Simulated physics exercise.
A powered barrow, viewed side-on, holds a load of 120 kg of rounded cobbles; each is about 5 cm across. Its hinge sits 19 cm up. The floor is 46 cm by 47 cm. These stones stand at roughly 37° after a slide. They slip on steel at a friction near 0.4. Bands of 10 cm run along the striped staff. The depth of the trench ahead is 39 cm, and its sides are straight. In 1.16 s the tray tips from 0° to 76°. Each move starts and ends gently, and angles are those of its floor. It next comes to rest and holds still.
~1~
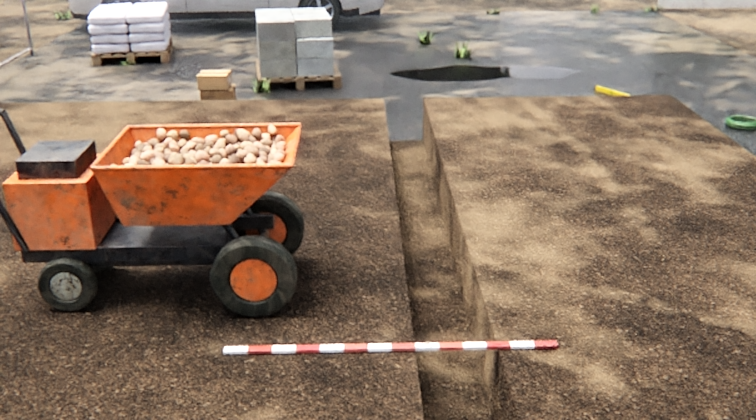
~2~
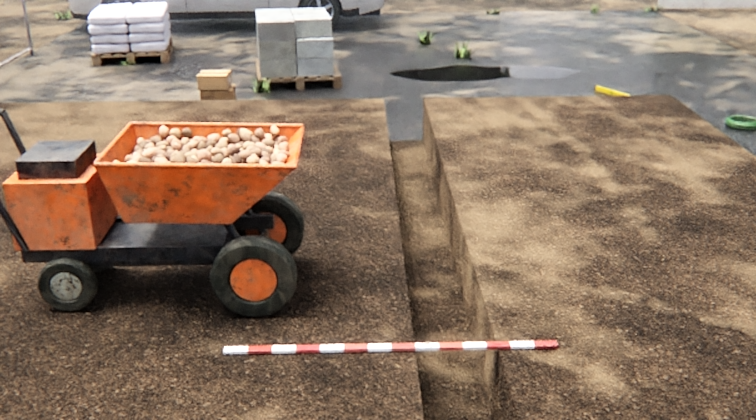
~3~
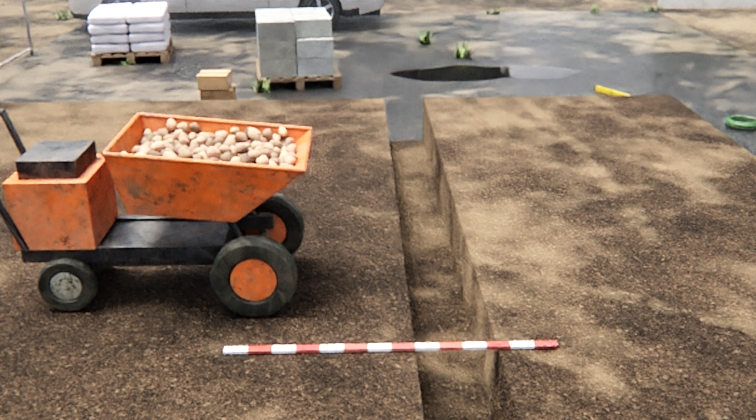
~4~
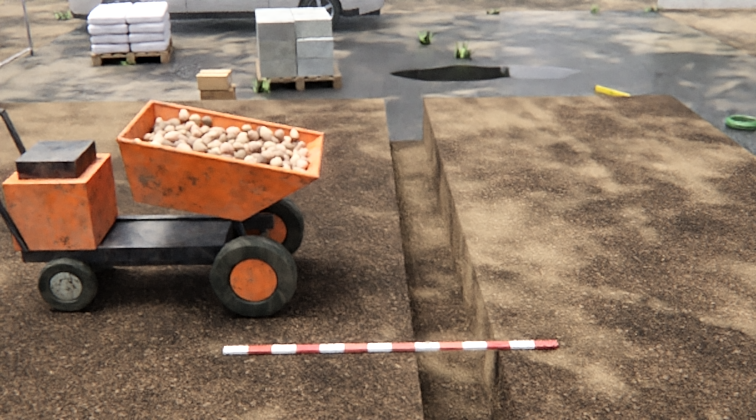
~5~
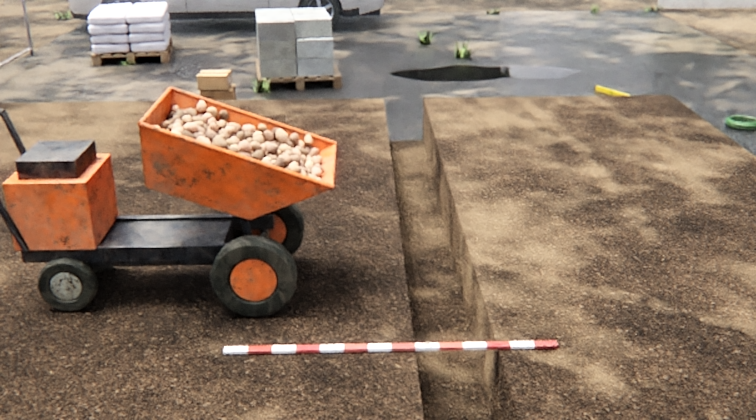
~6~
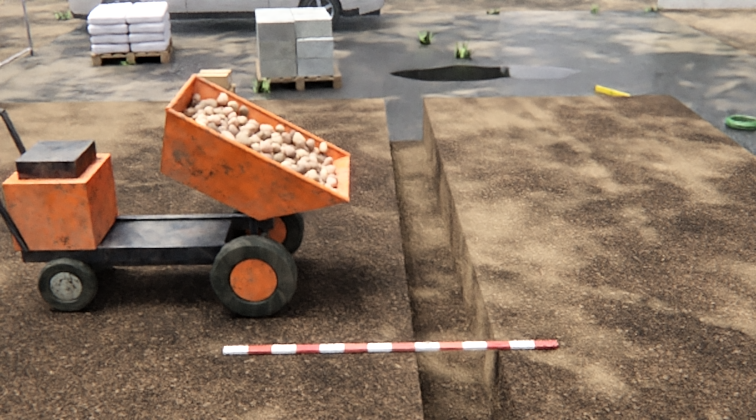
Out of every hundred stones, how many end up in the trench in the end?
Around 92 in every hundred.
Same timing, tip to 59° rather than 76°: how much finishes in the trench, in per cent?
Some 95 in a hundred, I'd say.
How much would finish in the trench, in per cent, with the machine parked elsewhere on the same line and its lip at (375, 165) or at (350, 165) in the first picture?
Roughly 40 per cent, then 70 per cent.
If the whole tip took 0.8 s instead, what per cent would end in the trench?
In that case some 90 per cent.
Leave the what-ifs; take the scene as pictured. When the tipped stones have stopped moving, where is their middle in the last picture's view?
At about pixel (443, 336) in the last view.
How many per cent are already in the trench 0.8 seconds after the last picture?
By that moment, roughly 55 per cent of the load.
Then, 0.4 s after the last picture the floor is at 64°, 99 % in the tray, 1 % short of the trench; the foremost stones are at (389, 226).
Then, 0.8 s after the last picture the floor is at 76°, 34 % in the tray, 11 % short of the trench, 55 % in the trench; the foremost stones are at (473, 326).
Then, 1.1 s after the last picture the floor is at 76°, 4 % in the tray, 11 % short of the trench, 85 % in the trench; the foremost stones are at (475, 341).
Then, 3.1 s after the last picture the floor is at 76°, 0 % in the tray, 8 % short of the trench, 92 % in the trench; the foremost stones are at (473, 329).
